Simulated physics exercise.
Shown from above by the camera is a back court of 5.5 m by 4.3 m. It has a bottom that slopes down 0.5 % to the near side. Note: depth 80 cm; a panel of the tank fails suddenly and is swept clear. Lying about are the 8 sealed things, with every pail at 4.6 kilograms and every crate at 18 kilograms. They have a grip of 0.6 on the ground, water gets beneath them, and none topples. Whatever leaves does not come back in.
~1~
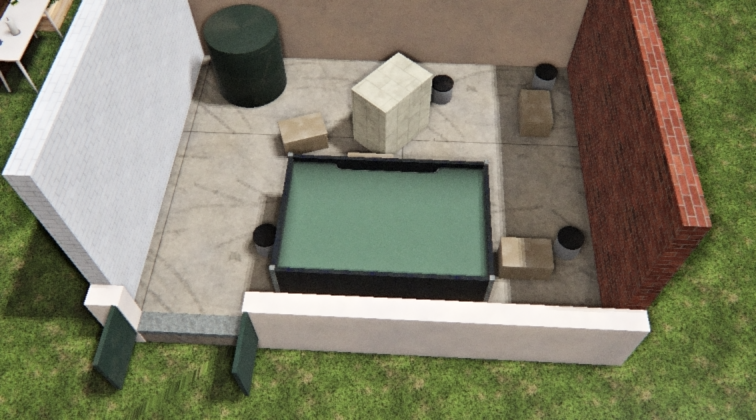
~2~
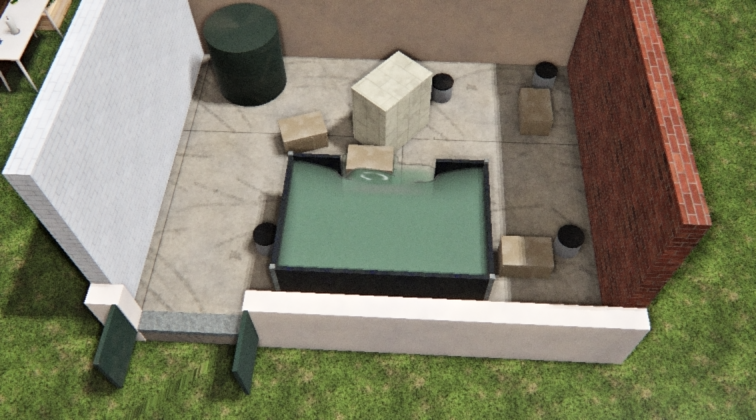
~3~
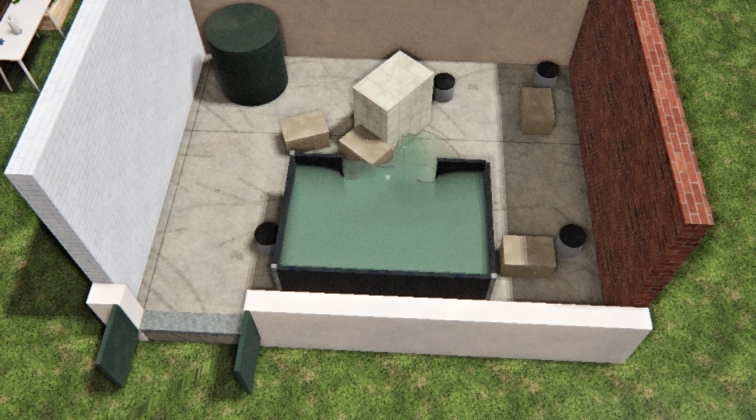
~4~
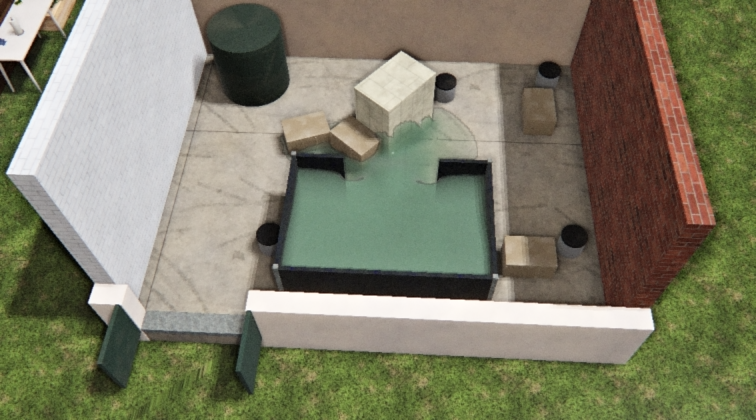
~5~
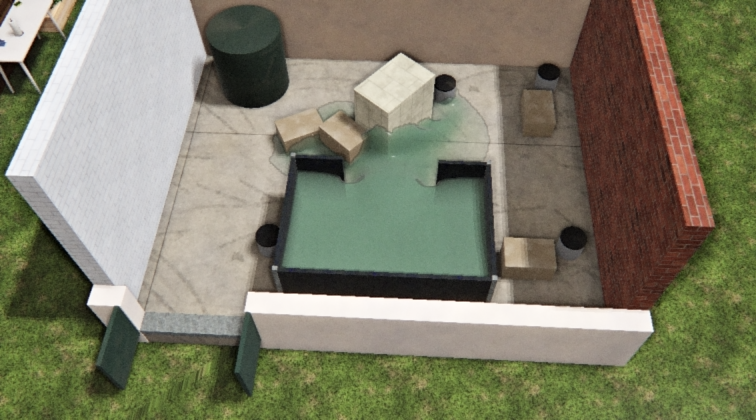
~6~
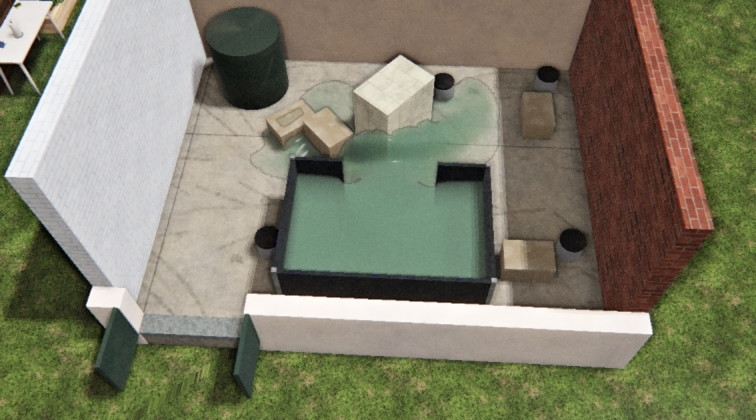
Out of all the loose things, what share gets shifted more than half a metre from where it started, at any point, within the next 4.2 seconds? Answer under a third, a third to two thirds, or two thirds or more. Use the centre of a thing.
Two thirds or more.
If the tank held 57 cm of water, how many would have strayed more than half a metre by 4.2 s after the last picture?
The answer would then be 6.
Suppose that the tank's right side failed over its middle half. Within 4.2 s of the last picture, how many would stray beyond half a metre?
You'd get 5 in that case.
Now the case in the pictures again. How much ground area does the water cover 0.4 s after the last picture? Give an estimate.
That flooded area is roughly 12.0 m2.
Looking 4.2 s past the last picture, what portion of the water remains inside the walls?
Close to 98 in a hundred parts remain.
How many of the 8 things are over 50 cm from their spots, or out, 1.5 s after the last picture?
By that time the total stands at 4.
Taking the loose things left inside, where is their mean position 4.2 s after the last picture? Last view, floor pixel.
It works out to somewhere near (423, 260) on the floor.
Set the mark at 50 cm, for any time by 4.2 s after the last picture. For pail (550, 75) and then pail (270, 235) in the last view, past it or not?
Result, in order: Above the line; below the line.
Then, 0.4 s after the last picture 2 of 8 are over 50 cm from their spots; 1 afloat.
Then, 1.5 s after the last picture 4 of 8 are over 50 cm from their spots; 4 afloat.
Then, 2.8 s after the last picture 5 of 8 are over 50 cm from their spots; 3 afloat.
Then, 4.2 s after the last picture 7 of 8 are over 50 cm from their spots, and 7 have been at some point; 5 afloat.
